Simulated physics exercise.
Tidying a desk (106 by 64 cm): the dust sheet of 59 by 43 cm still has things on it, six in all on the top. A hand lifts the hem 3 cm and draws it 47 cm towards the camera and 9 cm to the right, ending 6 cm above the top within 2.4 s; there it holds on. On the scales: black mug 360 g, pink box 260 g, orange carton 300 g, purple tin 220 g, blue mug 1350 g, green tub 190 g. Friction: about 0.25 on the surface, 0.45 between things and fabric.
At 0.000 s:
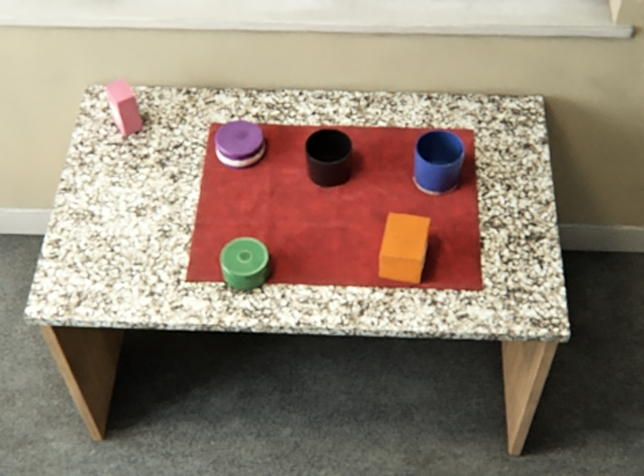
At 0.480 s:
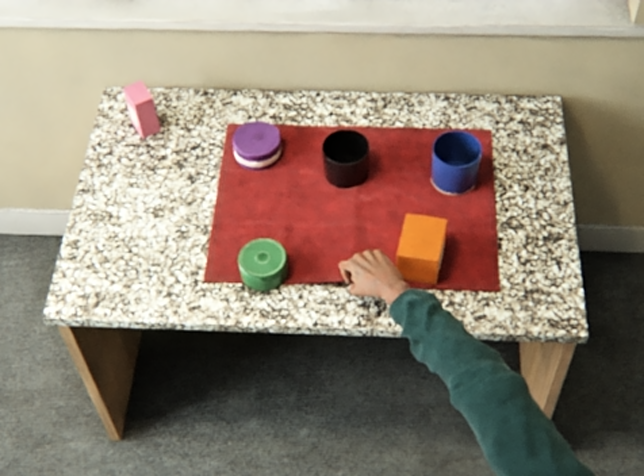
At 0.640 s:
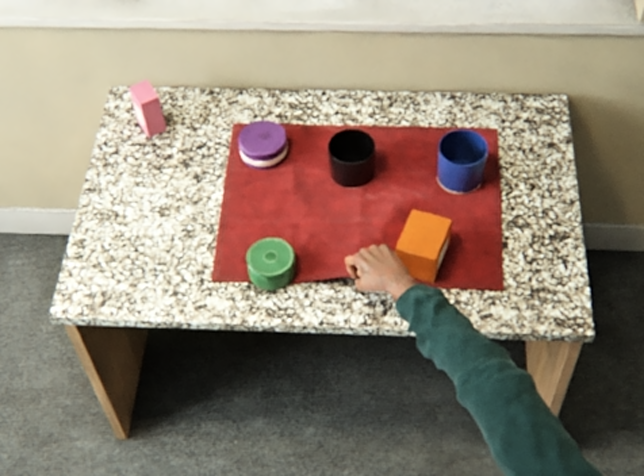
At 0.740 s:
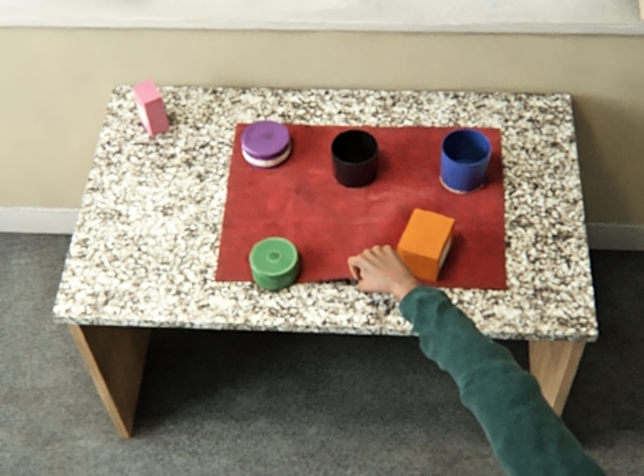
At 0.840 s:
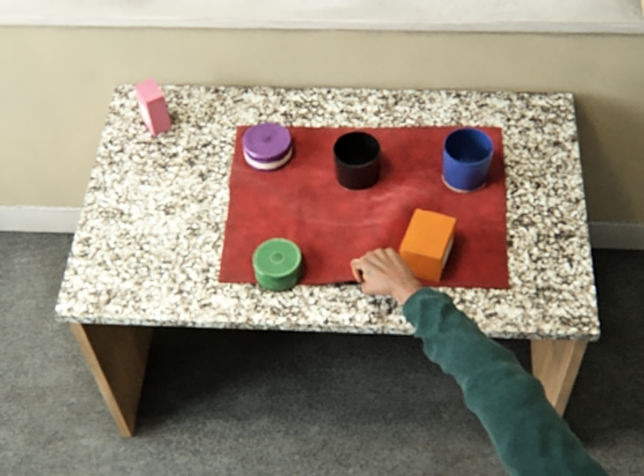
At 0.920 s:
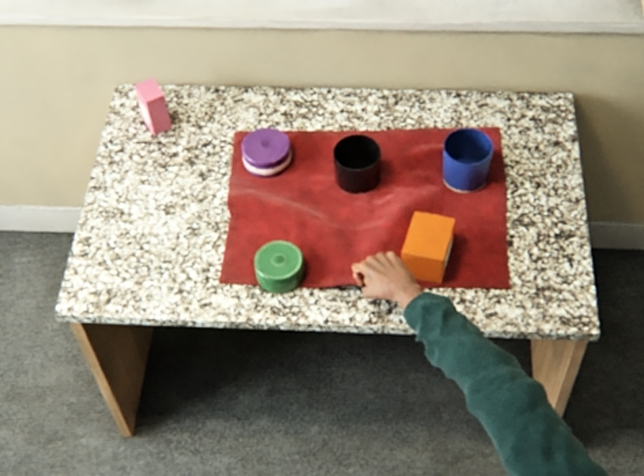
A hand grips the front edge of the red cloth beneath several objects, tugging it slightly forward.
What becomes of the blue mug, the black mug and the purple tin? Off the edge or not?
In order: The blue mug drops off; the black mug goes over the edge; the purple tin falls off.
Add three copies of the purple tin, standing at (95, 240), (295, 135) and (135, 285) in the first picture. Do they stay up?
In that order: Stays up, falls off, remains.
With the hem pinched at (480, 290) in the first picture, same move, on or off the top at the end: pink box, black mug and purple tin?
Then: Pink box stays on, black mug drops off, purple tin falls off.
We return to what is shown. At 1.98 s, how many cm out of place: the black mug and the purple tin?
Black mug 30 cm, purple tin 35 cm.
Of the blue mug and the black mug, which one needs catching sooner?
First goes the black one.
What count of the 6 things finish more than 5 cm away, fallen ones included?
I count 5.
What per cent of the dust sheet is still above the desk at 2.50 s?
About 15 per cent.
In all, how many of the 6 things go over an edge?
I count 5.
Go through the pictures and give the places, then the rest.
In the first frame, blue mug (440, 148); black mug (329, 146); purple tin (239, 137); dust sheet corners (186, 281) (211, 123) (473, 129) (482, 290).
In the second frame, dust sheet corners (204, 282) (228, 124); grip (350, 282).
In the third frame, orange carton (424, 234); dust sheet corners (211, 281) (234, 124); grip (356, 277).
In the fourth frame, dust sheet corners (215, 281) (237, 123); grip (359, 278).
In the fifth frame, green tub (277, 257); black mug (357, 149); purple tin (267, 139); dust sheet corners (218, 282) (238, 126); grip (362, 281).
In the sixth frame, blue mug (468, 146); black mug (357, 152); purple tin (266, 145); dust sheet corners (219, 283) (235, 132) (499, 127) (510, 289); grip (363, 284).
At 1.5 s, 95 % of the dust sheet is still over the top; black mug 15 cm off its start, purple tin 15 cm off its start, blue mug 10 cm off its start.
At 2.0 s, 55 % of the dust sheet is still over the top; purple tin 34 cm off its start, black mug 31 cm off its start, blue mug 25 cm off its start.
At 2.5 s, 15 % of the dust sheet is still over the top; purple tin over the edge, black mug over the edge, blue mug 38 cm off its start at (439, 295).
At 3.0 s, 0 % of the dust sheet is still over the top; blue mug over the edge, black mug over the edge, purple tin over the edge.
At 4.6 s, 0 % of the dust sheet is still over the top; blue mug over the edge, black mug over the edge, purple tin over the edge, orange carton over the edge.
